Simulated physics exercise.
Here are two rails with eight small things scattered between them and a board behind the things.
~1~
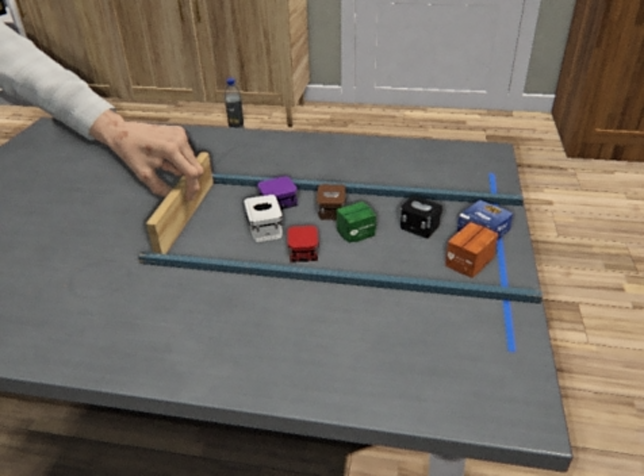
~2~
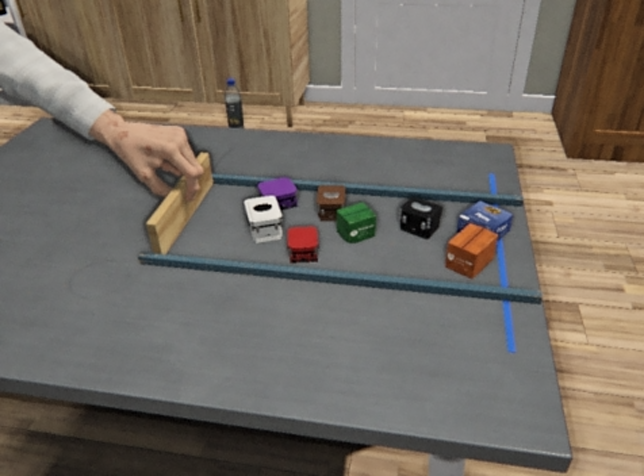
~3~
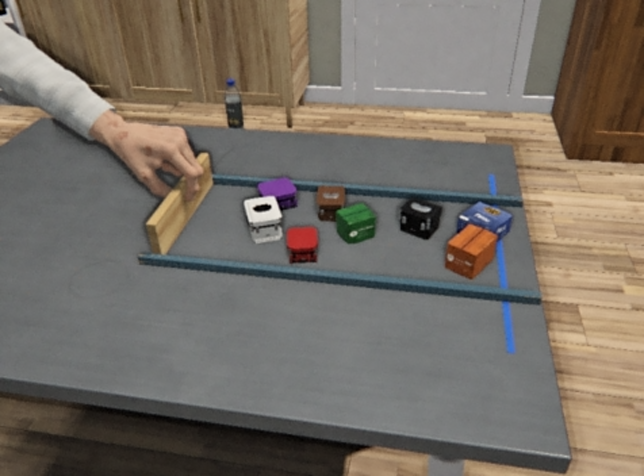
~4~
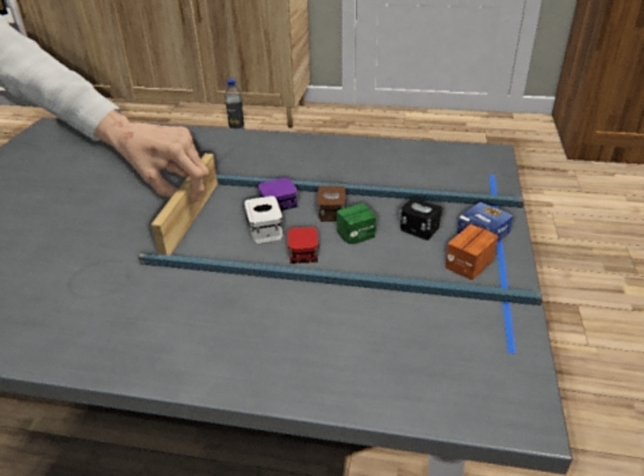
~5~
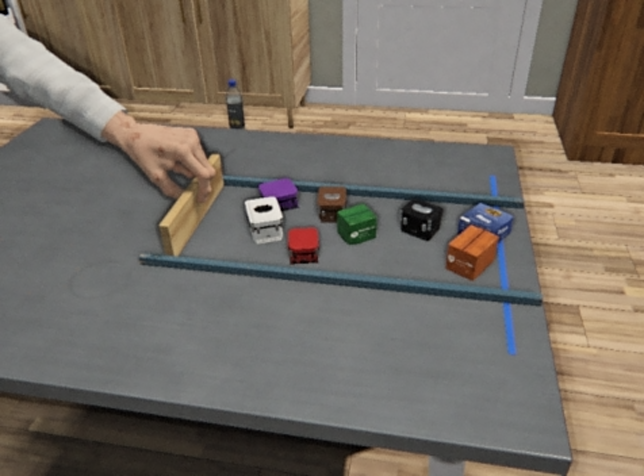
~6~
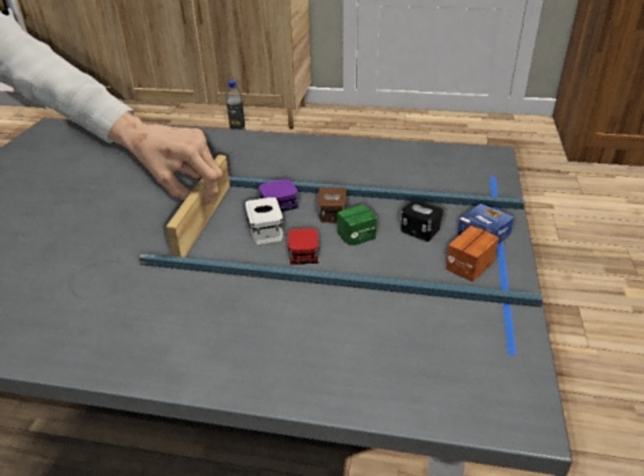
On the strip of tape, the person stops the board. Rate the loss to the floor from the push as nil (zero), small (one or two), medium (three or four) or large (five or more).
The loss is large.
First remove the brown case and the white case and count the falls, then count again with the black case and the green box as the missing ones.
You'd count 3 the first time and 3 the second time.
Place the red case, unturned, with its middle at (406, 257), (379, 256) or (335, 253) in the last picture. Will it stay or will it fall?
In the given order it stays in place, stays in place and stays in place.
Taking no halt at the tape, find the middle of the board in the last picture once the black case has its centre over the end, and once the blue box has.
First it's close to (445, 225), next close to (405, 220).
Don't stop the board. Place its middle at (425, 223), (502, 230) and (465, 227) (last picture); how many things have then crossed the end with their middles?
That makes 1, 5, 2.
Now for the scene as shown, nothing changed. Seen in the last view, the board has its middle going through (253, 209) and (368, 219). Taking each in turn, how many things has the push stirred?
Moved so far: 2, later 7.
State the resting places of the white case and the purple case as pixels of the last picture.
The white case stops around (520, 246); the purple case around (518, 222).
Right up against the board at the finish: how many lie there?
Contact count: 3.
Early on, none off yet; blue box at rest near (485, 226); orange box at rest near (472, 253); black case at rest near (421, 221).
A while later, none off yet; blue box travelled about its own width near (525, 226); orange box moving near (476, 255); black case travelled well along near (485, 224).
Finally, the number that fall off is five or more; lost, brown case, green box, black case, orange box and blue box.
